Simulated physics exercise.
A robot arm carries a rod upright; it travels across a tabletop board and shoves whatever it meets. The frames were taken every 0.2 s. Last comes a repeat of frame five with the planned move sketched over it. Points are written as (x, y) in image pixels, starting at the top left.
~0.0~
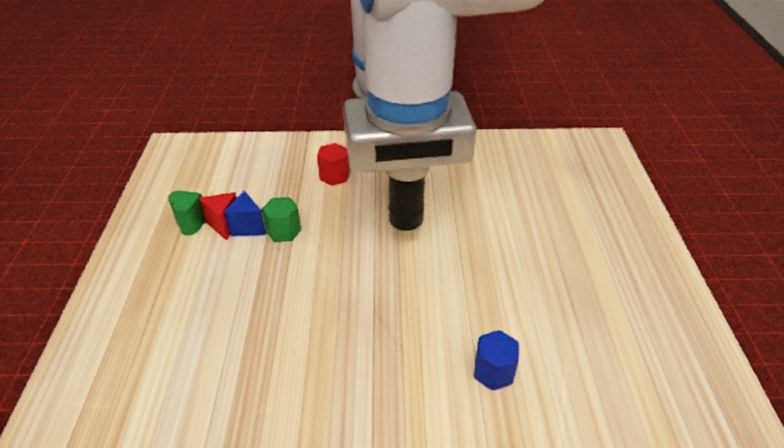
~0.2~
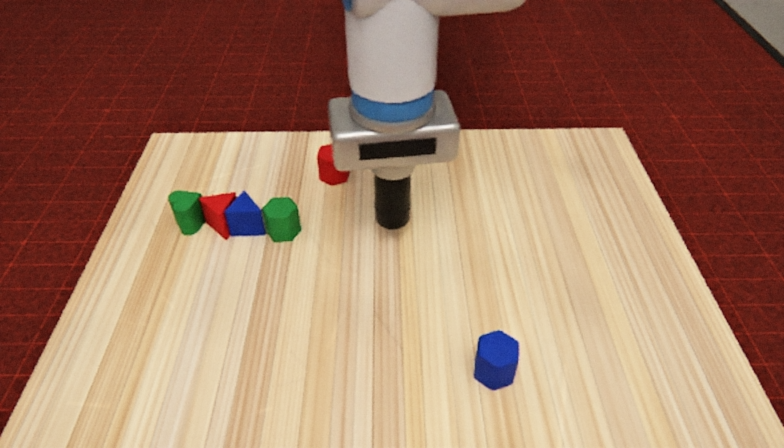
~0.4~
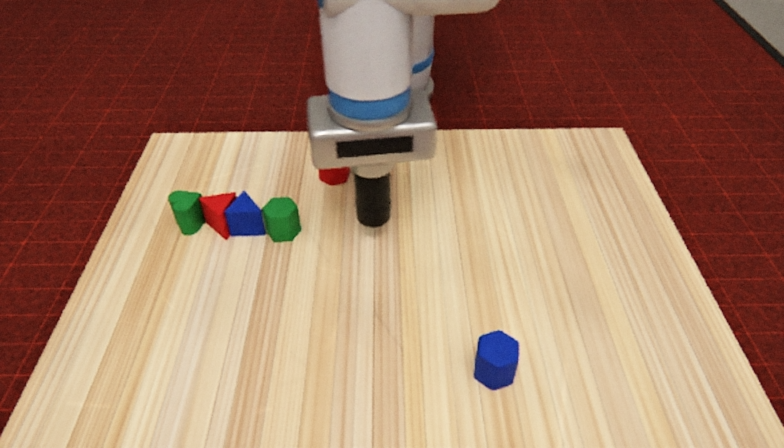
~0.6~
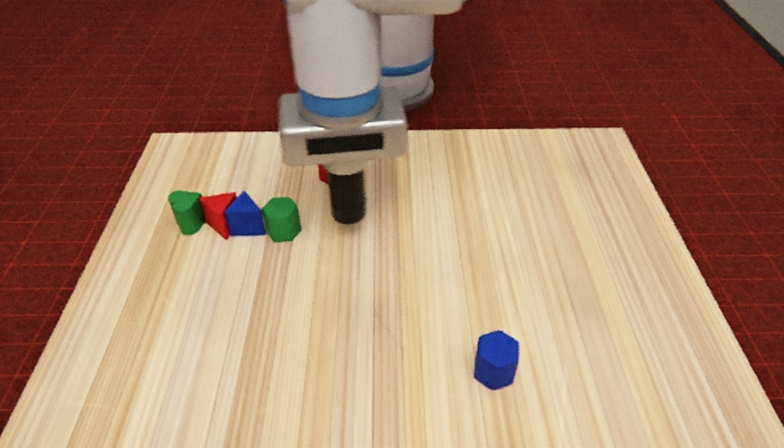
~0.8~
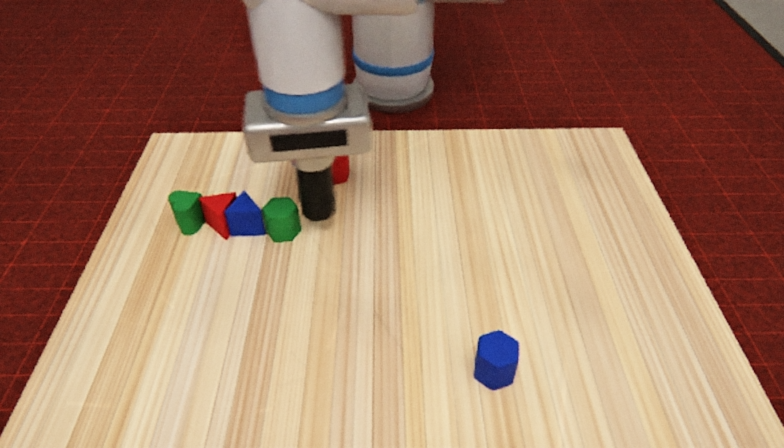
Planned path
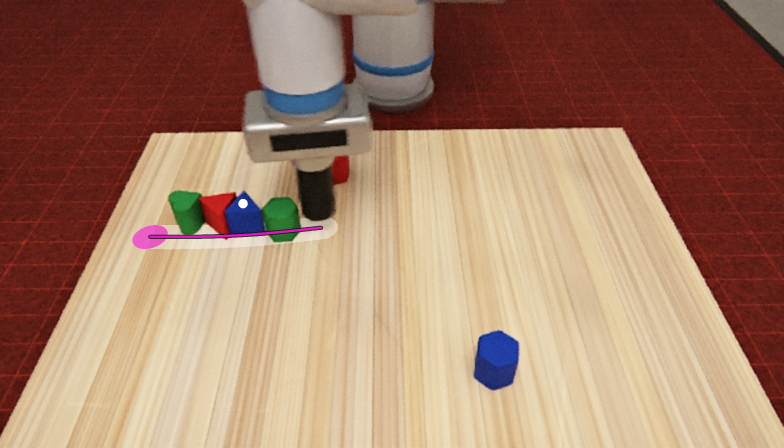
A pale wooden tabletop on a red tiled floor is seen from above and in front. At left a green block, a red block, a blue block and a green six-sided block sit in a row, with a red block behind them and a blue one at lower right. A white and silver robot arm slides its black rod leftward toward the row, passing before the red block, while blocks and camera stay still.
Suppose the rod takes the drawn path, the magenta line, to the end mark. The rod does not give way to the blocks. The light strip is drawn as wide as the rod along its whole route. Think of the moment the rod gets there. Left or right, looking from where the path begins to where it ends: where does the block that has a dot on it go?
Gets pushed left.
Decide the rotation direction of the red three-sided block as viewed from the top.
Turns clockwise.
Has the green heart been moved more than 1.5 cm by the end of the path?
Short answer: Yes.
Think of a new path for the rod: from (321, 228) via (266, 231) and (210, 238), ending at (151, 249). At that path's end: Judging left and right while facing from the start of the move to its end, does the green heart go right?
Answer: Yes.
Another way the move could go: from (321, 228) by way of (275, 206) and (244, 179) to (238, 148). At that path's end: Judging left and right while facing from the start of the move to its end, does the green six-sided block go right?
I expect not.
Drawn move, from (321, 228) through (236, 235) to (150, 237); the dot is on the blue three-sided block.
On the path given first. One third of the way, rod (260, 217); red three-sided block (208, 202), turned 45° clockwise; blue three-sided block (195, 223), turned 40° clockwise; green six-sided block (226, 221), turned 45° anticlockwise.
Two thirds of the way, rod (200, 220); green heart (168, 193), turned 30° anticlockwise; red three-sided block (194, 194), turned 55° clockwise; blue three-sided block (148, 237), turned 30° clockwise; green six-sided block (177, 234), turned 90° anticlockwise.
At the end, rod (143, 220); green heart (161, 189), turned 30° anticlockwise; red three-sided block (189, 193), turned 75° clockwise; blue three-sided block (138, 241), turned 20° clockwise; green six-sided block (169, 236), turned 115° anticlockwise.
